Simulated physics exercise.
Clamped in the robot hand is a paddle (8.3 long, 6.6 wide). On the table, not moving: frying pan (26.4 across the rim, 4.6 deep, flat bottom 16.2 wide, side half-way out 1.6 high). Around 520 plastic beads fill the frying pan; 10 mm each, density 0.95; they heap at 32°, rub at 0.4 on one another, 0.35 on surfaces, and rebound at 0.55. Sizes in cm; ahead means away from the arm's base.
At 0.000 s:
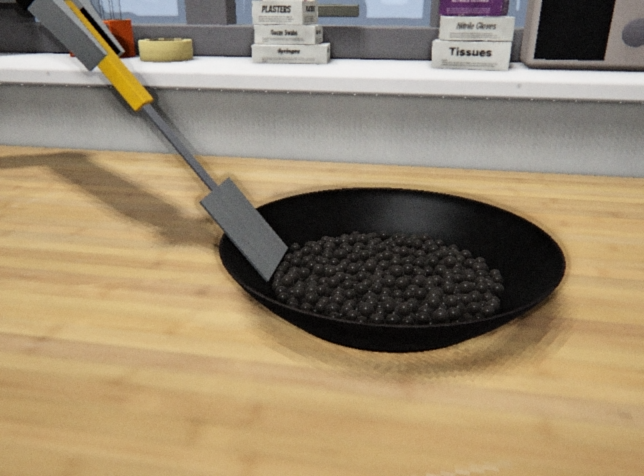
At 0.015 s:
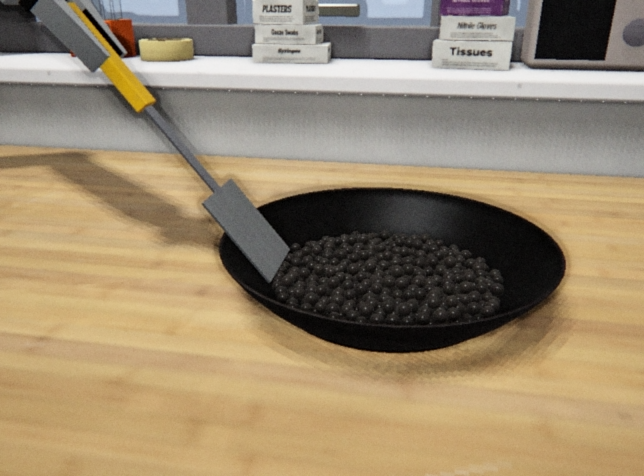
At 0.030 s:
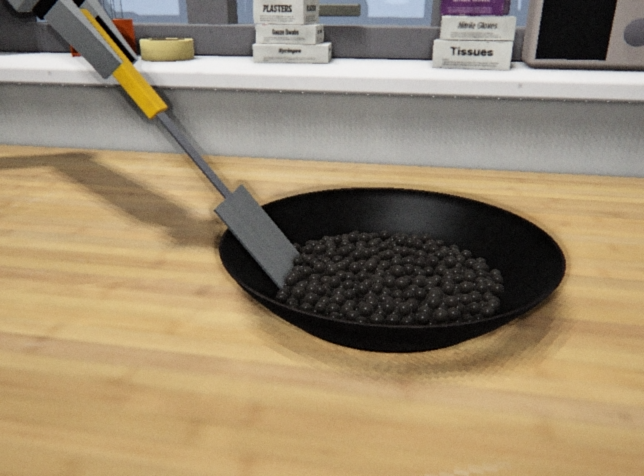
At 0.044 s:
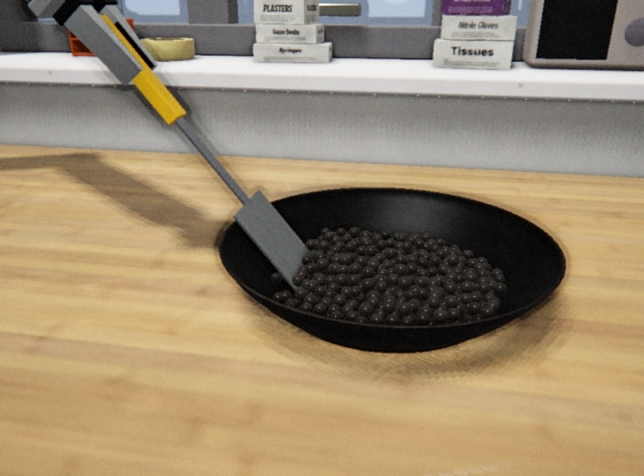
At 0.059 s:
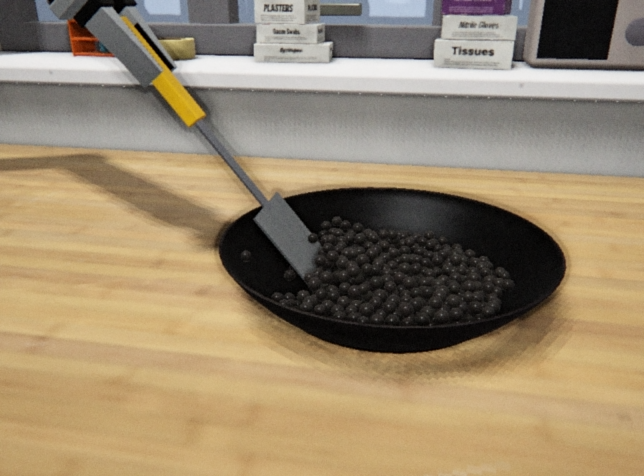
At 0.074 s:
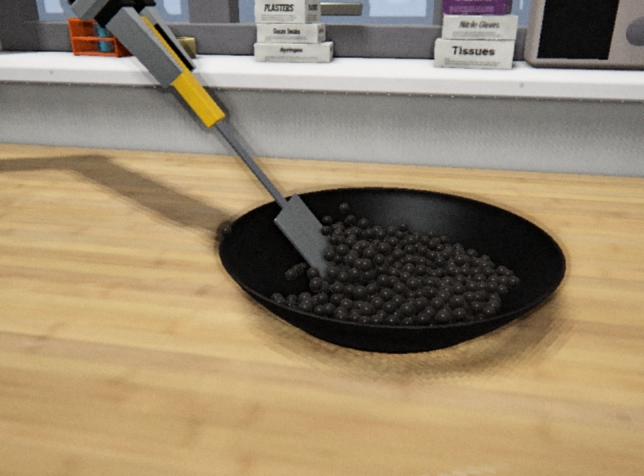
On a wooden table, a robot hand holds a grey and yellow paddle at the left side of a black frying pan filled with small dark beads. The paddle barely shifts at first, then pushes rightward into the beads, which pile up higher while a few scatter around the blade.
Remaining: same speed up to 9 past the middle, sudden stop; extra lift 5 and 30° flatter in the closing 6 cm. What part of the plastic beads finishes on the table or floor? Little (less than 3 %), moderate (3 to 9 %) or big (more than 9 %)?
On the table or floor the share is big, more than 9 %.
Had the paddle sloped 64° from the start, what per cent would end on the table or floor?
It would be near 10 per cent.
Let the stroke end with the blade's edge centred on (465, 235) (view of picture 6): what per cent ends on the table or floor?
About 10 per cent.
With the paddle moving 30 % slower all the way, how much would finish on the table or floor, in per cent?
Then about 10 per cent.
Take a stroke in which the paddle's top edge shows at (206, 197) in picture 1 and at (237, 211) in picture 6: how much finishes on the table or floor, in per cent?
Some 5 per cent.
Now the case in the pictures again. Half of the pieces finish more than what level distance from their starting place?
About 3 cm.
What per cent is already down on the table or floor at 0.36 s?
About 5 per cent.
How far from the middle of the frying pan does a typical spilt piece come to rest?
Some 64 cm.
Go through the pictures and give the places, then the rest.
Paddle top edge at (215, 189), sloping 51°; upper third of the load around (386, 272), from x 275 to 500, top at y 235; 517 in the frying pan, in the first picture.
Paddle top edge at (217, 190), sloping 51°; upper third of the load around (386, 272), from x 275 to 500, top at y 235, in the second picture.
Paddle top edge at (228, 196), sloping 51°; upper third of the load around (377, 269), from x 280 to 500, top at y 235, in the third picture.
Paddle top edge at (247, 202), sloping 51°; upper third of the load around (372, 267), from x 275 to 500, top at y 230, in the fourth picture.
Paddle top edge at (266, 205), sloping 51°; upper third of the load around (372, 264), from x 245 to 510, top at y 220, in the fifth picture.
Paddle top edge at (285, 206), sloping 51°; upper third of the load around (371, 261), from x 225 to 515, top at y 210; 517 in the frying pan, in the sixth picture.
After 0.11 s, sloping 51°, highest piece 10 above the table; 516 in the frying pan, 1 on the blade or in flight.
After 0.15 s, sloping 42°, highest piece 12 above the table; 516 in the frying pan, 1 on the blade or in flight.
After 0.36 s, sloping 21°, highest piece 9 above the table; 446 in the frying pan, 30 on the table or floor, 41 on the blade or in flight.
After 1.41 s, sloping 21°, highest piece 4 above the table; 446 in the frying pan, 71 on the table or floor.
At rest, 446 in the frying pan, 71 on the table or floor. That is 14 % on the table or floor.
